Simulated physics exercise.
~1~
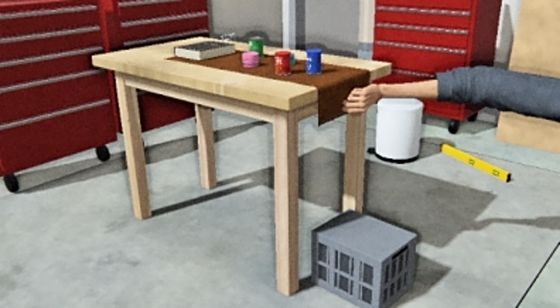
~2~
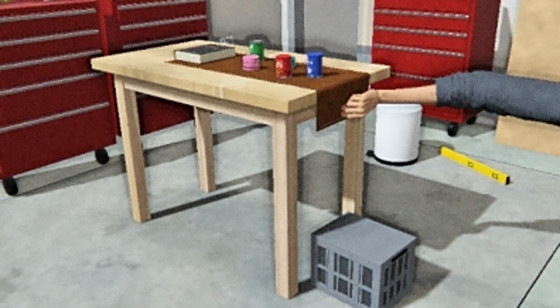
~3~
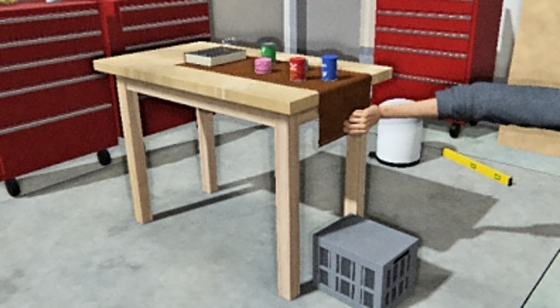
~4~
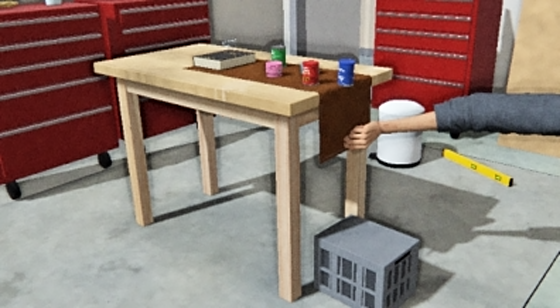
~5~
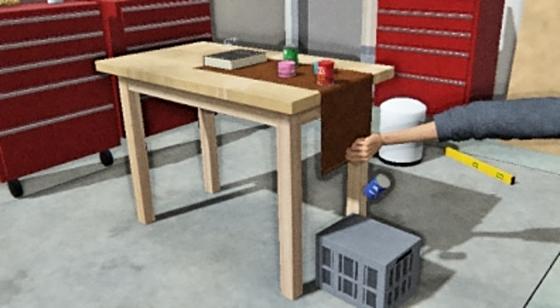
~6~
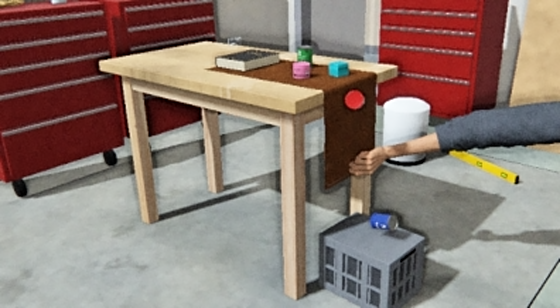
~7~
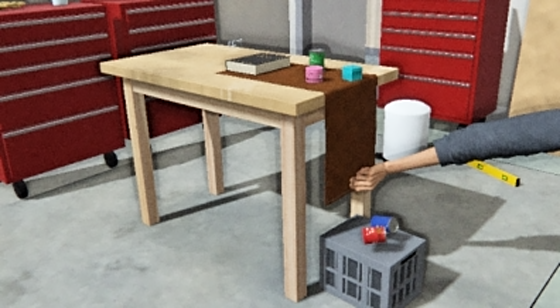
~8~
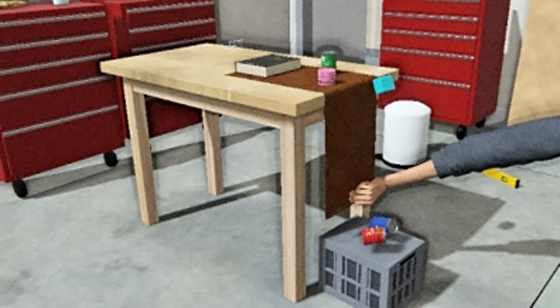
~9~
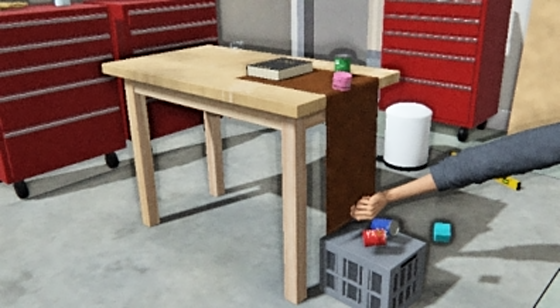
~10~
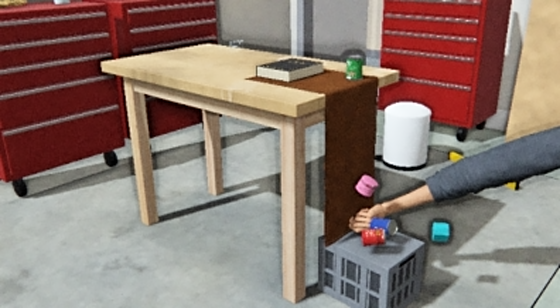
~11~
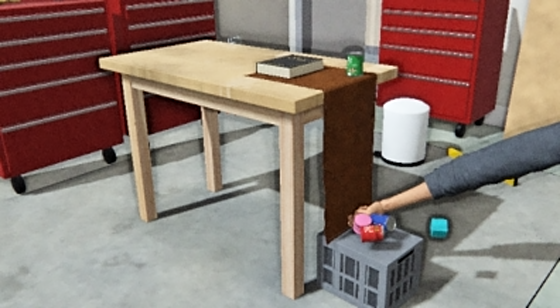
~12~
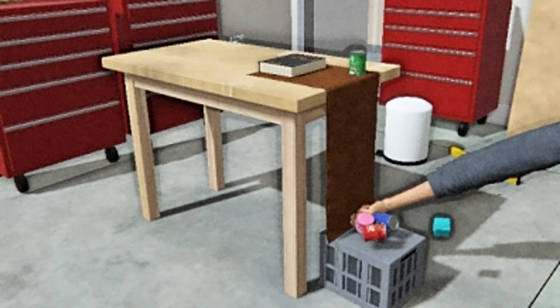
A hand pulls a brown runner down off a workbench, dropping all but a green can and a book.
